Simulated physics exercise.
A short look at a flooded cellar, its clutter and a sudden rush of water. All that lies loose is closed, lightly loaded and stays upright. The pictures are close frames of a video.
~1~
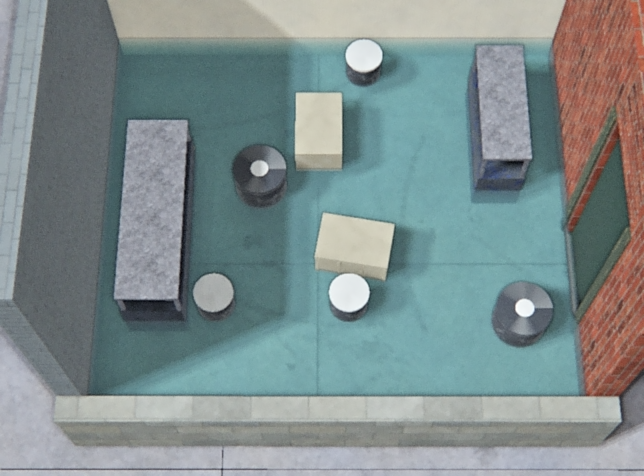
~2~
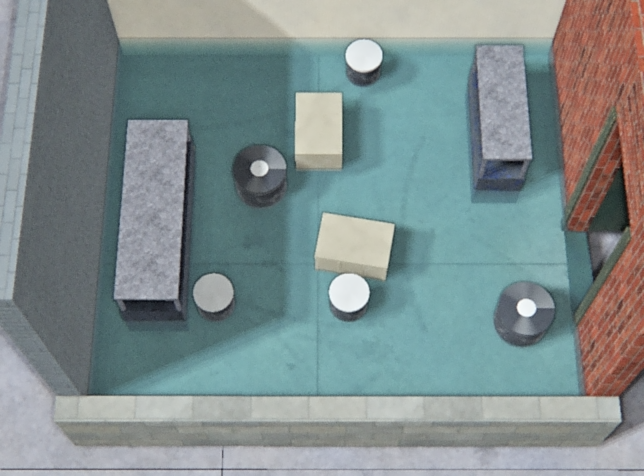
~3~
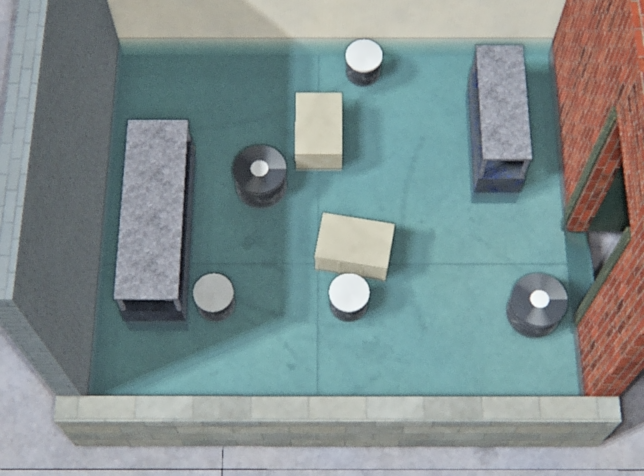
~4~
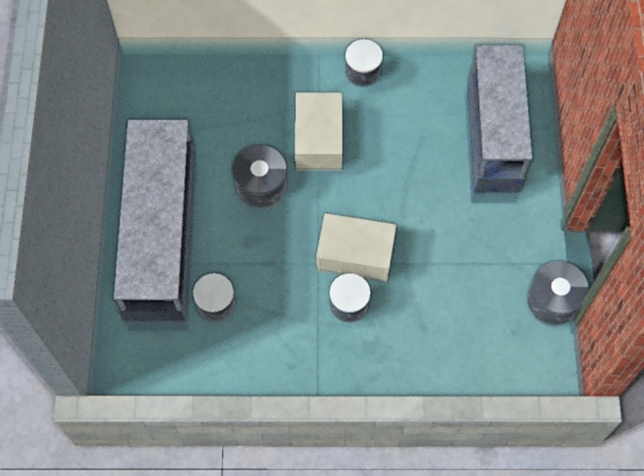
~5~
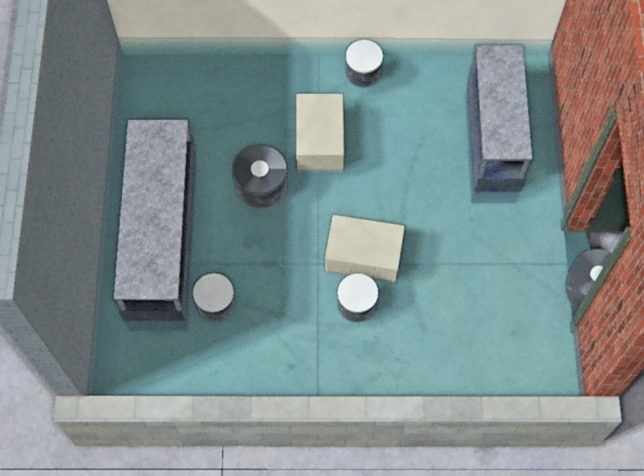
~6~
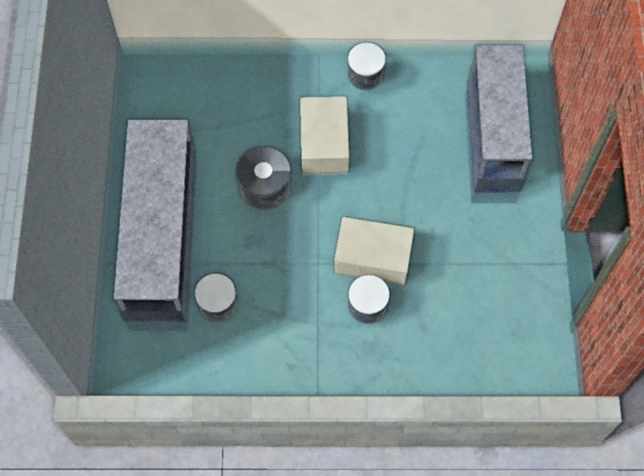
A dark round tub slid right and out through an opening that appeared in the brick wall of a flooded room, then the pale crates and white-topped pails drifted slightly the same way.
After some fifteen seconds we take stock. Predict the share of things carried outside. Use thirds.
Share: One to two thirds.
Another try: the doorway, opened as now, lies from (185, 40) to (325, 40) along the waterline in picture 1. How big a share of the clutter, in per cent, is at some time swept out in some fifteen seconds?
Some 90 per cent.
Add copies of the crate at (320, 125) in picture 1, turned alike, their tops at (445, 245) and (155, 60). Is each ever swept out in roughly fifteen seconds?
One after the other: Washed out, no.
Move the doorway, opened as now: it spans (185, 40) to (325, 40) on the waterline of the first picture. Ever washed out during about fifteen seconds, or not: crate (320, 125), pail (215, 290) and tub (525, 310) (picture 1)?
In that order: Washed out, washed out, inside.
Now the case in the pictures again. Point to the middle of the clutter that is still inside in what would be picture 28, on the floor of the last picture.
Close to (369, 211).
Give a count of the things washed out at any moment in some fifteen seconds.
I count 3.
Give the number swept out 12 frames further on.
1 of them.
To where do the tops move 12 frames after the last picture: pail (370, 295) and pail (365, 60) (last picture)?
At about (490, 306) and (407, 66).
A moment on, 1 of 7 are out; 6 afloat.
Next, 1 of 7 are out; 6 afloat.
Later, 3 of 7 are out; 4 afloat.
In the end, 3 of 7 are out; 4 afloat.
